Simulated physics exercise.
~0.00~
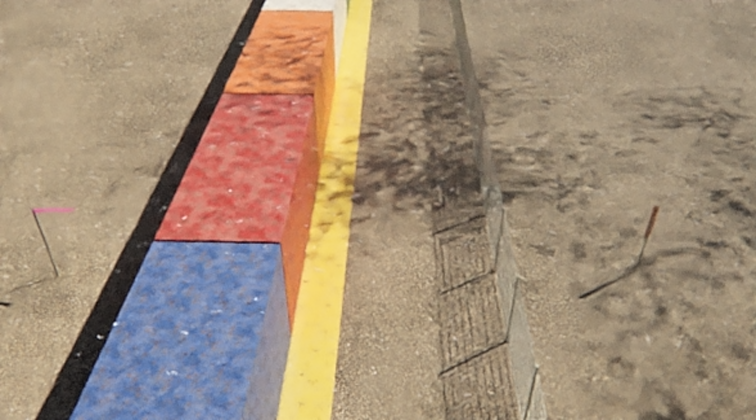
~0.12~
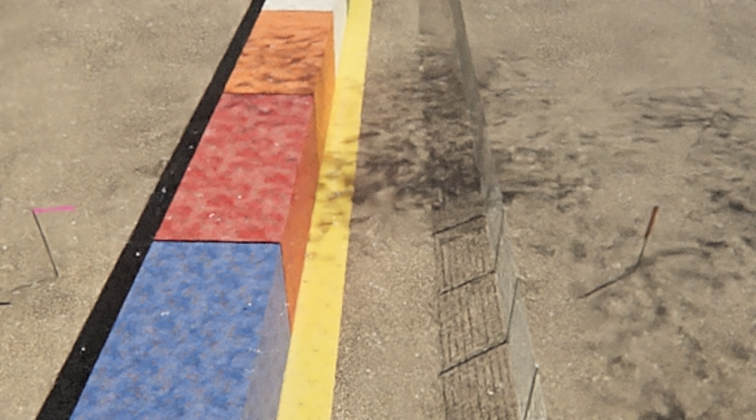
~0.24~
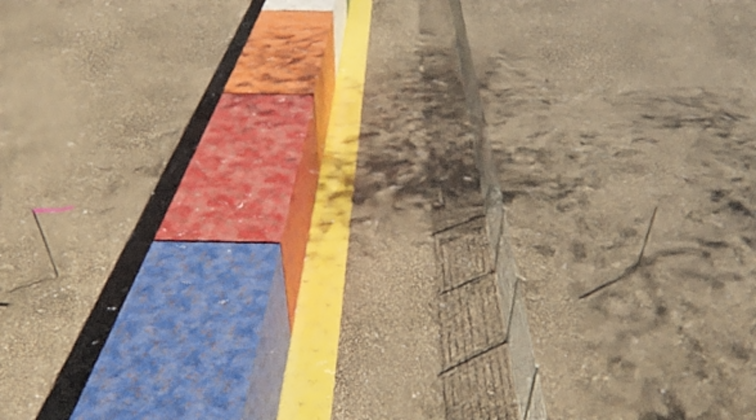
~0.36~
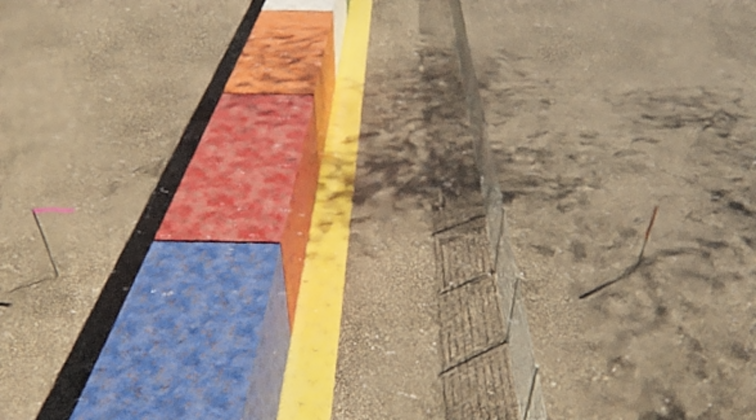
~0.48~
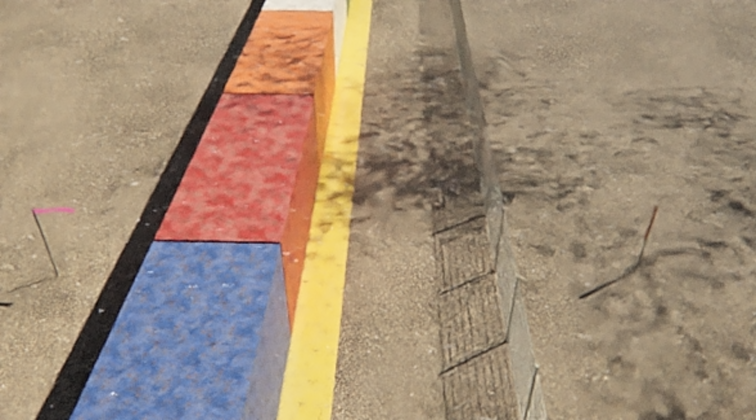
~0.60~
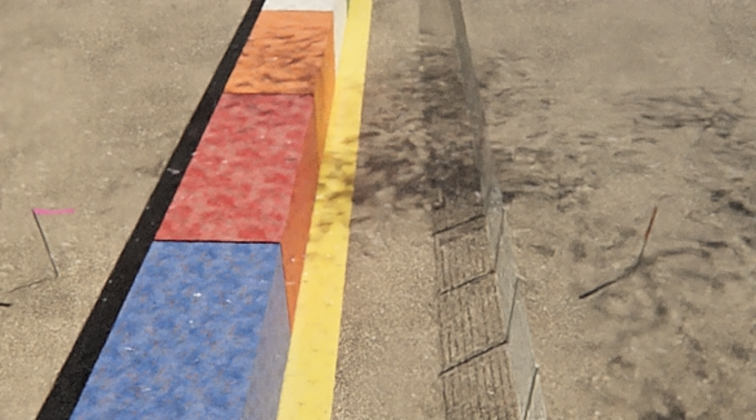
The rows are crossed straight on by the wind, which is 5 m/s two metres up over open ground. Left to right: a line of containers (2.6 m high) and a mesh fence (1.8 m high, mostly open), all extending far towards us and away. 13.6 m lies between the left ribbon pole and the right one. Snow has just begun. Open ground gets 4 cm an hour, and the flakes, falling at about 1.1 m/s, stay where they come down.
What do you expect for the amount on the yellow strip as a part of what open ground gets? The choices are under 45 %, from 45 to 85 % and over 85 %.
On the yellow strip it comes to between 45 and 85 % of the open-ground figure.
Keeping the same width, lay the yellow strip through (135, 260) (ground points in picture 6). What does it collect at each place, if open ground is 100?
I'd say close to 110 per cent of the open amount.
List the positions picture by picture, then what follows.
In the first frame, the left ribbon ends at (74, 210), leaning 95 degrees to the right.
In the second frame, the right ribbon ends at (646, 238), hanging almost straight and the yellow one passes (325, 261).
In the third frame, the left ribbon ends at (74, 207), leaning 95 degrees to the right, above the rows the flakes slant 85 degrees from upright, towards the right and the top of the line of containers crosses (254, 135).
In the fourth frame, the right ribbon ends at (646, 238), hanging almost straight and the yellow one passes (334, 200).
In the fifth frame, the left ribbon ends at (74, 211), leaning 90 degrees to the right and above the rows the flakes slant 85 degrees from upright, towards the right.
In the sixth frame, the right ribbon ends at (645, 238), hanging almost straight and the top of the line of containers crosses (254, 135).
10 minutes on, 4 mm on the yellow strip, 7 mm in the open.
30 minutes on, 13 mm on the yellow strip, 20 mm in the open.
60 minutes on, 27 mm on the yellow strip, 40 mm in the open, so the yellow strip has 67 % of the open amount; the left half of it has 66 %, the right half 68 %.
